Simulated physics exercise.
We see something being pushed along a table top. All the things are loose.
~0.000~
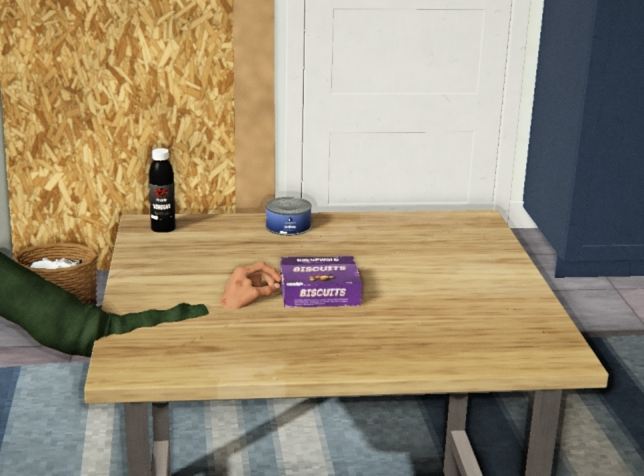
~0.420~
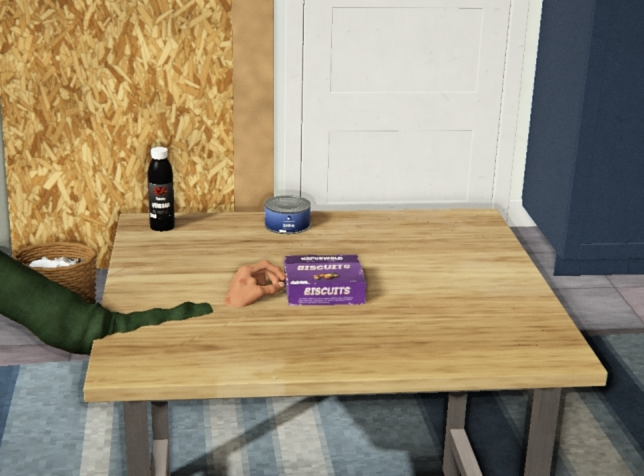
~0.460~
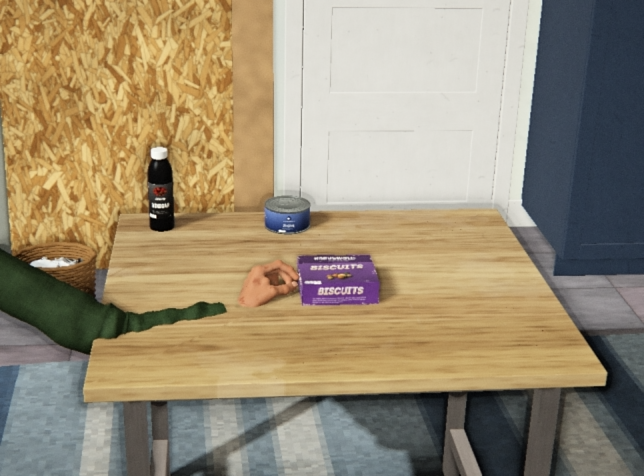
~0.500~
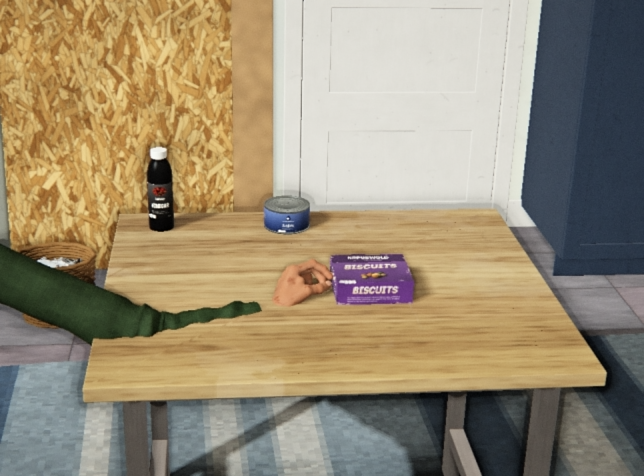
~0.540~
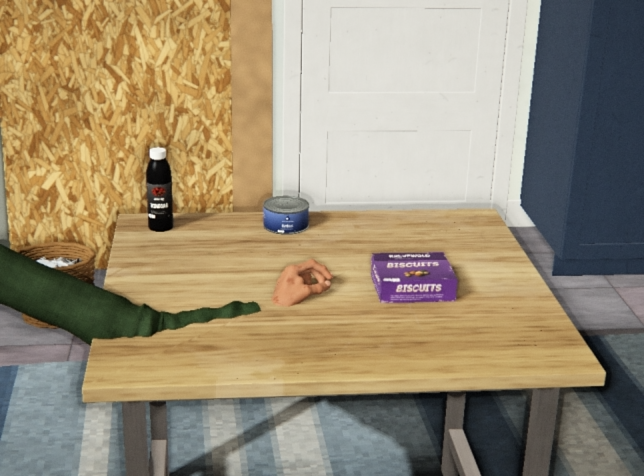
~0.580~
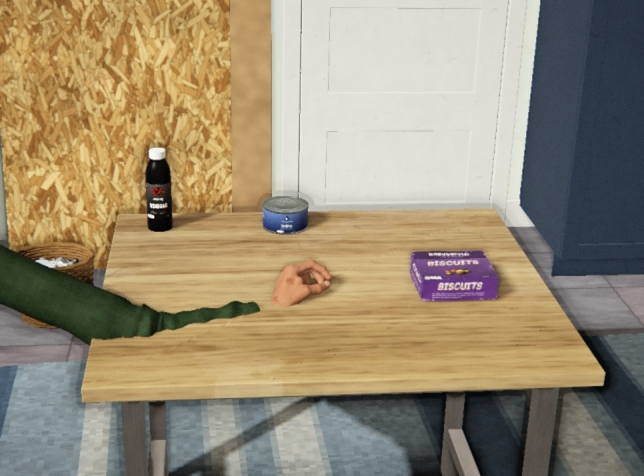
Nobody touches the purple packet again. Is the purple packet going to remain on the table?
The purple packet goes over the edge.
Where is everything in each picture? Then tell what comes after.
In the first picture, under the hand; purple packet (320, 281).
In the second picture, under the hand; purple packet (324, 280).
In the third picture, under the hand; purple packet (337, 279).
In the fourth picture, purple packet (371, 279).
In the fifth picture, purple packet (413, 277) moved a little.
In the sixth picture, purple packet (453, 275) moved about its own width.
By 0.88 s, purple packet now off the table.
By 1.08 s, things are still on the move.
When it is over (1.3 s), off the table, purple packet.
